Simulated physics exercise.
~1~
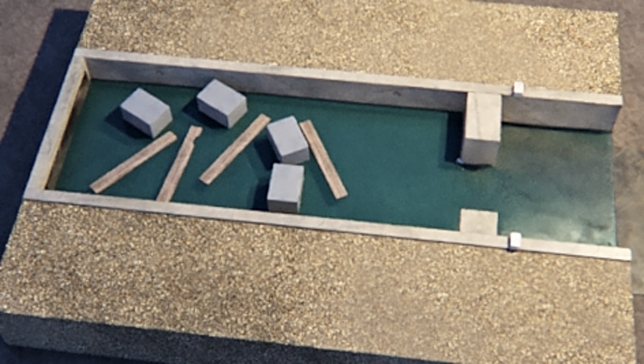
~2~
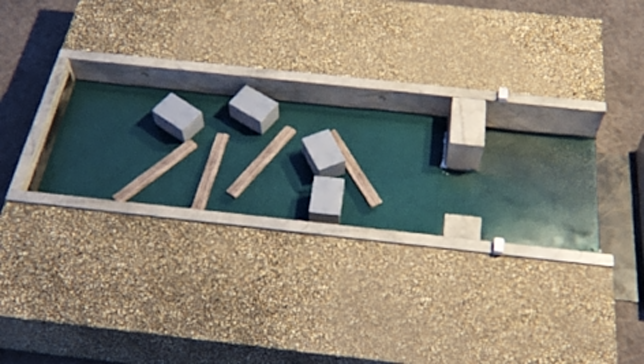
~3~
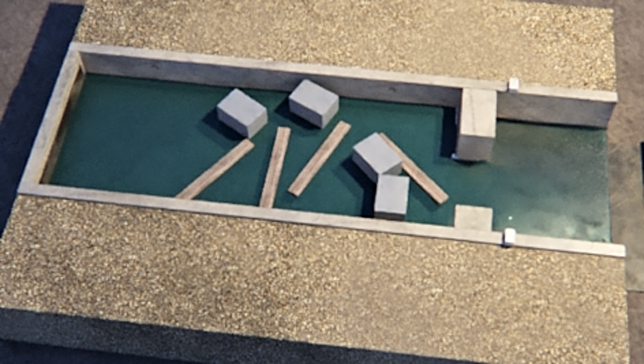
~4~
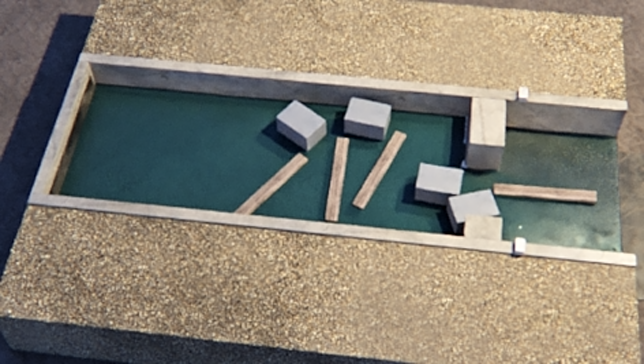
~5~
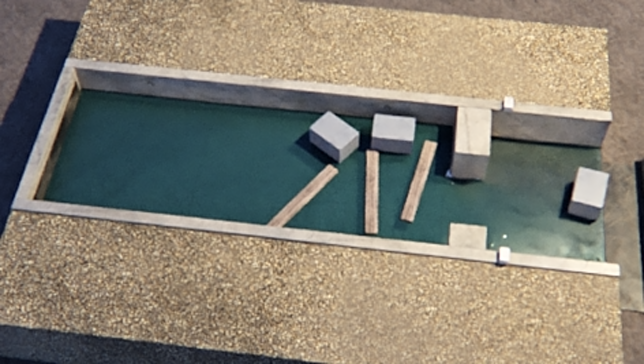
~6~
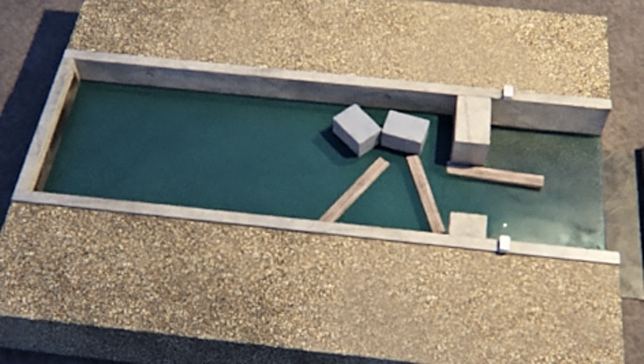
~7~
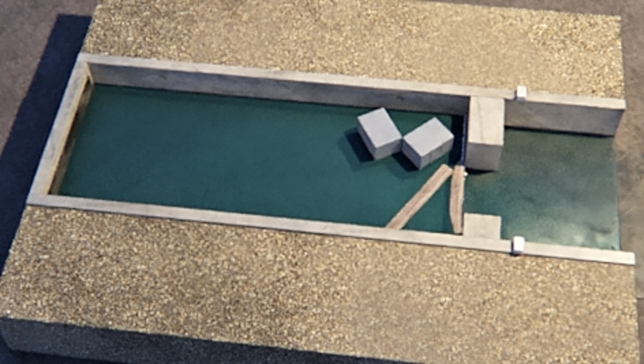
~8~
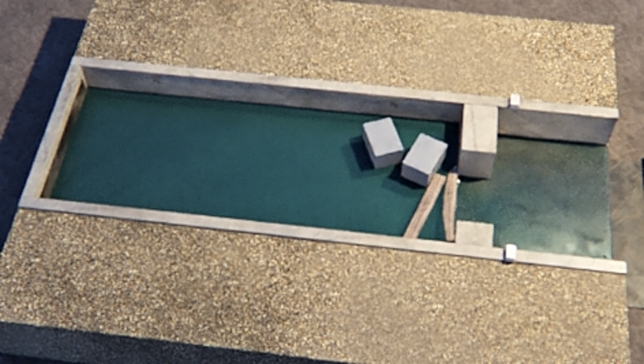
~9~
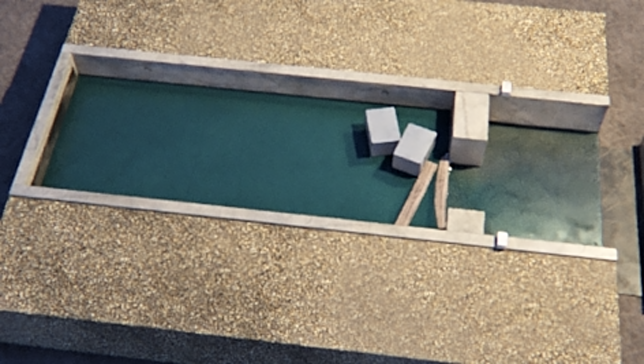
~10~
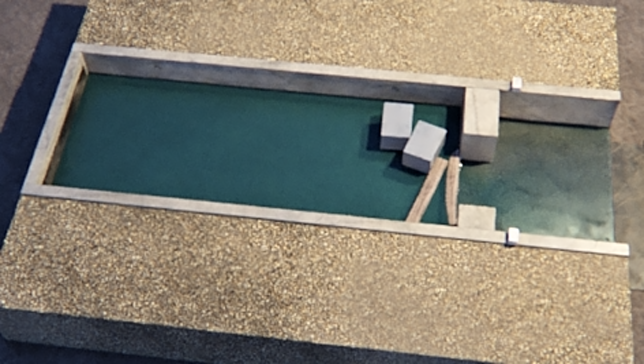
Four pale grey blocks and four brown planks drift rightward through dark green water in a straight concrete channel, seen from above at a slight tilt by a gently swaying camera. Speckled tan ground borders both sides, and two concrete stubs narrow the channel near a pair of small white posts. The two leading blocks and the foremost plank slip through the gap and disappear at the right, and another plank follows them. The last two planks swing against the opening and lodge there. Two blocks bunch up behind them, shifting slightly, and all four stay left of the posts.
